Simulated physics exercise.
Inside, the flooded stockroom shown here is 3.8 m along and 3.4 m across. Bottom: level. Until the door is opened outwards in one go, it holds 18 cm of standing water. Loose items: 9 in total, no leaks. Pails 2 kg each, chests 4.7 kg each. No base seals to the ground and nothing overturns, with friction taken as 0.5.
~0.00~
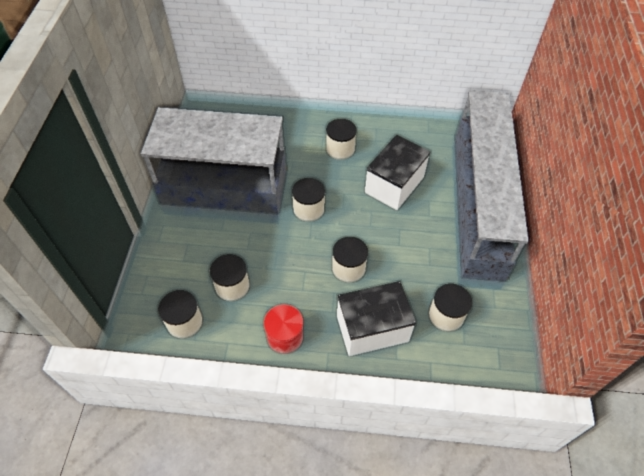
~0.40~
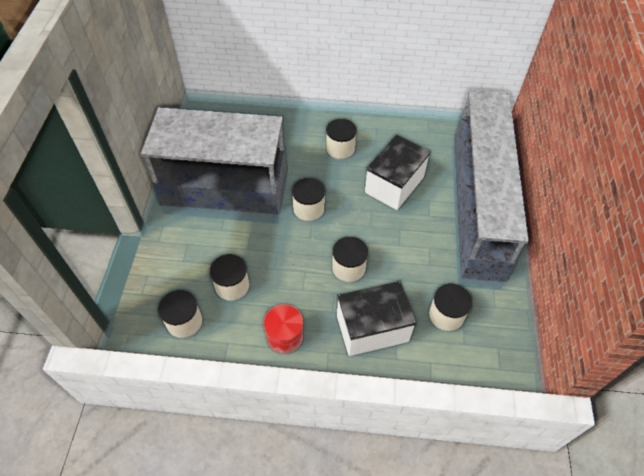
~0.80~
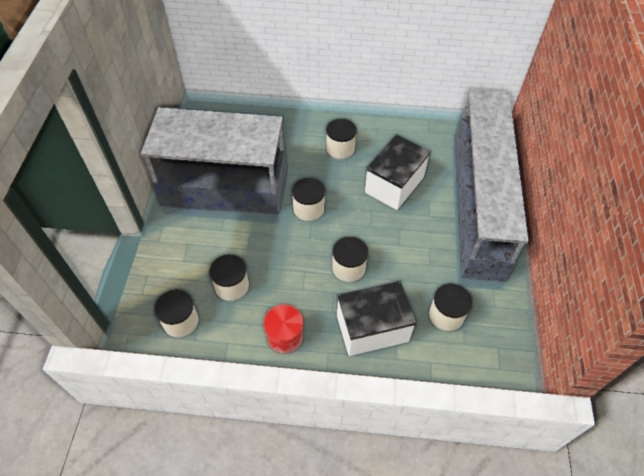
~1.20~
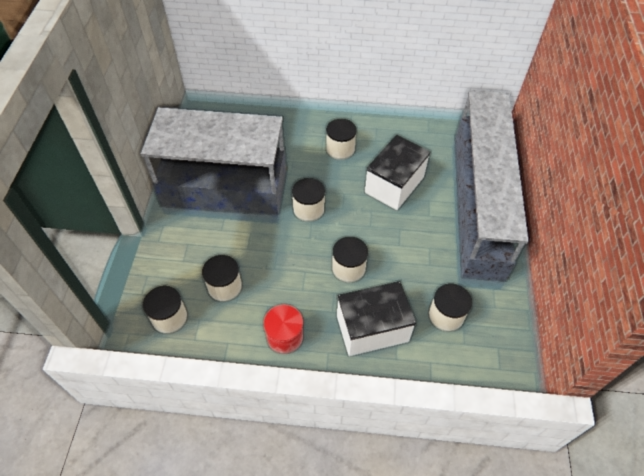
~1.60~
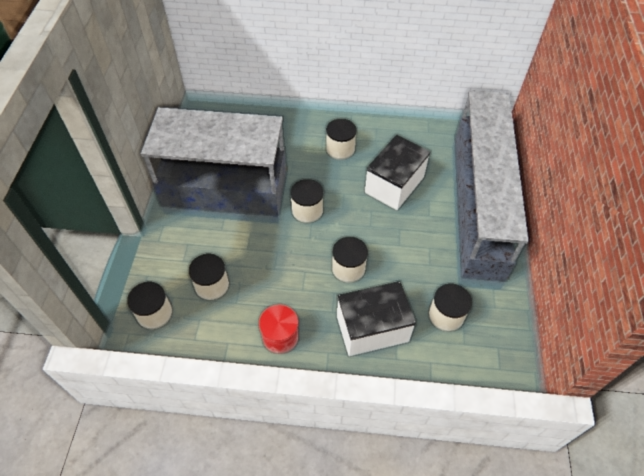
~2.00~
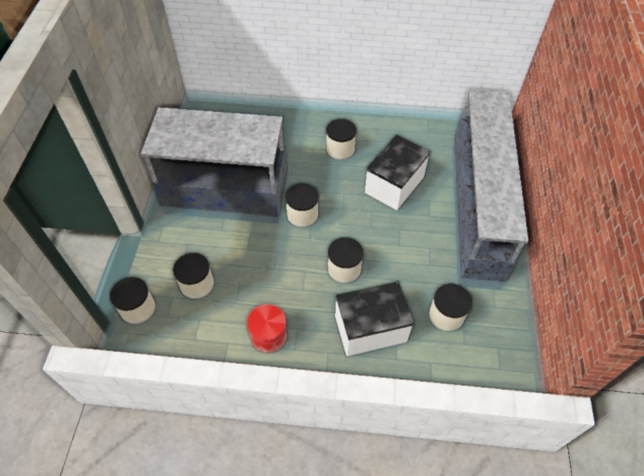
Dark green door opening at left of a flooded room, then dark-topped pails and a red pail drifting slightly left.
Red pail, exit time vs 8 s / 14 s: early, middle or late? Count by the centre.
It gets out sooner than the earlier limit.
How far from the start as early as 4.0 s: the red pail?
Shift: About 80 cm.
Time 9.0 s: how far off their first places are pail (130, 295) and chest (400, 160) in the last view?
First named - gone out; second named - 80 cm.
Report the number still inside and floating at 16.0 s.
At that moment 2.
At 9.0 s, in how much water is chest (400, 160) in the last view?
Depth: Near 12 cm.
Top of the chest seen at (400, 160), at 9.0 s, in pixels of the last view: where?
Roughly at (359, 218) in the last picture.
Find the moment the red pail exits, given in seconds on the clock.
That happens at about 6.0 s.
After 4.0 s the red pail is near (185, 319), 0.8 m from its start, afloat; 2 of 9 are out; 7 afloat.
After 9.0 s the red pail has gone out (at 6.2 s); 5 of 9 are out; 4 afloat.
After 16.0 s the red pail has gone out (at 6.2 s); 7 of 9 are out; 2 afloat.
After 20.0 s the red pail has gone out (at 6.2 s); 9 of 9 are out; 0 afloat.
